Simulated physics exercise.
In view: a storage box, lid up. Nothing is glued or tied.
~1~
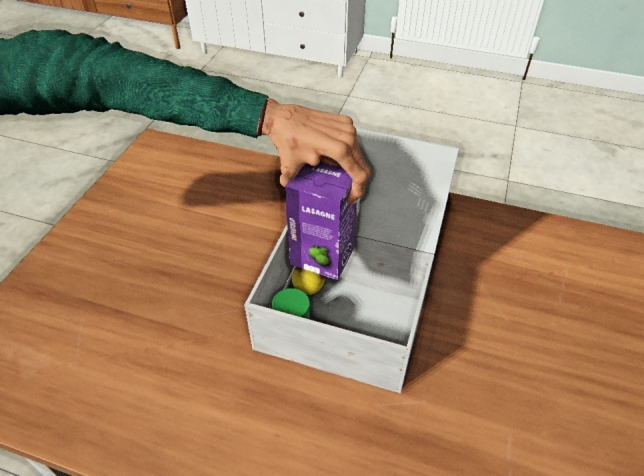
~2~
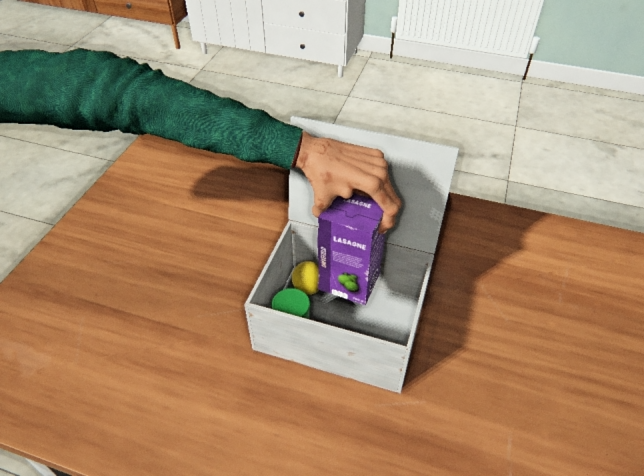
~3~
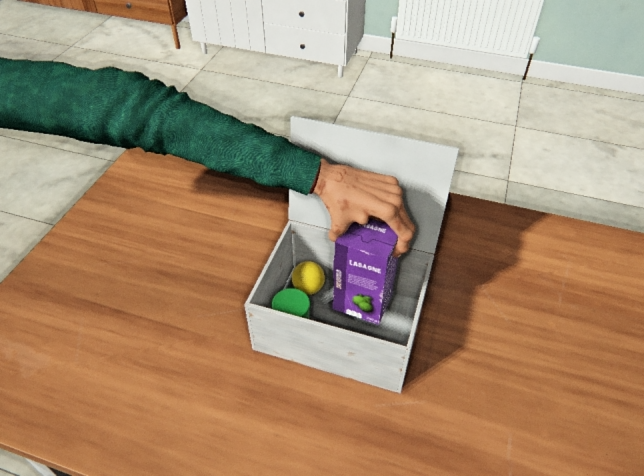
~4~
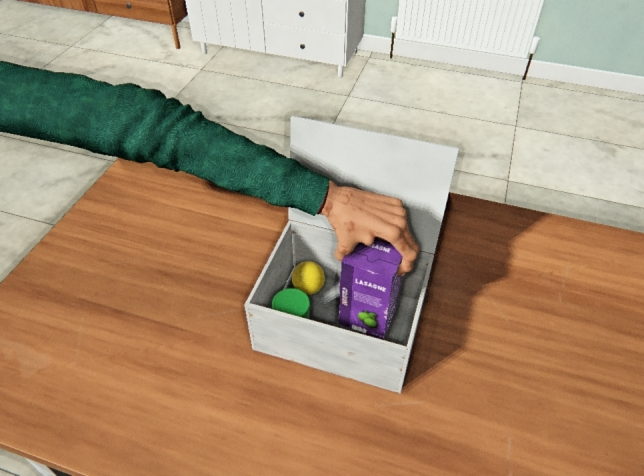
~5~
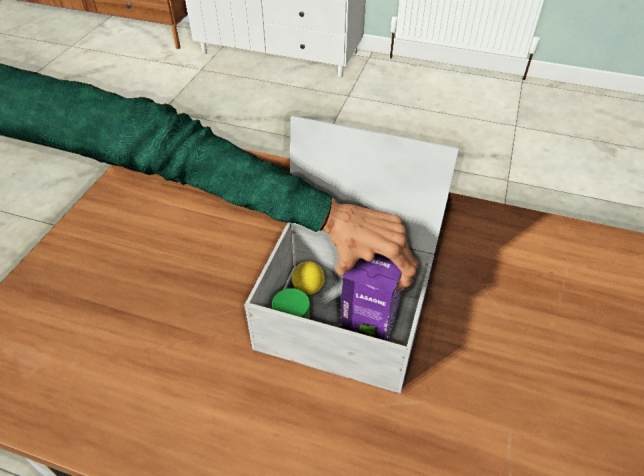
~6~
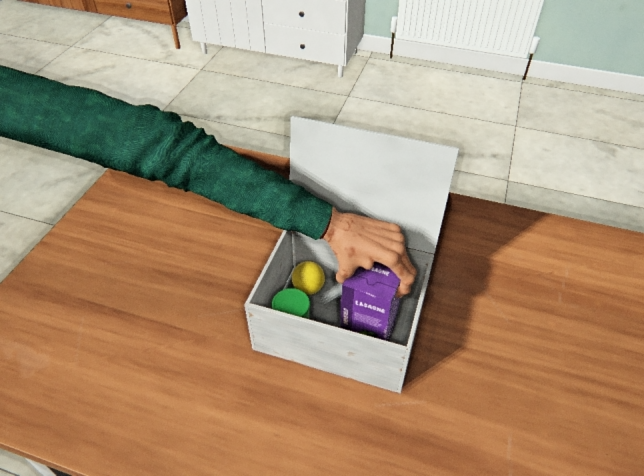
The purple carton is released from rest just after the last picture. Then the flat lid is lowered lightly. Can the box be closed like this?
The lid stays ajar.
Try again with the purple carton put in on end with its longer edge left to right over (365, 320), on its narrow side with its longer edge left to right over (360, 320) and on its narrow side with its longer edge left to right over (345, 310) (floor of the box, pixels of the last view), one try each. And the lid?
In the first case it is held up; in the second case it shuts flat; in the third case it stays ajar.
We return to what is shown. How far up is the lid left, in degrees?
Some 30° above the rim.
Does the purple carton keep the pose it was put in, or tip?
It stays as placed.
Then, 1.40 s after the last picture, lid 77° above the rim.
Then, 1.70 s after the last picture, lid 47° above the rim.
At rest, lid 28° above the rim; all 3 in place. Seen from the same camera at the end, purple carton near (371, 307).
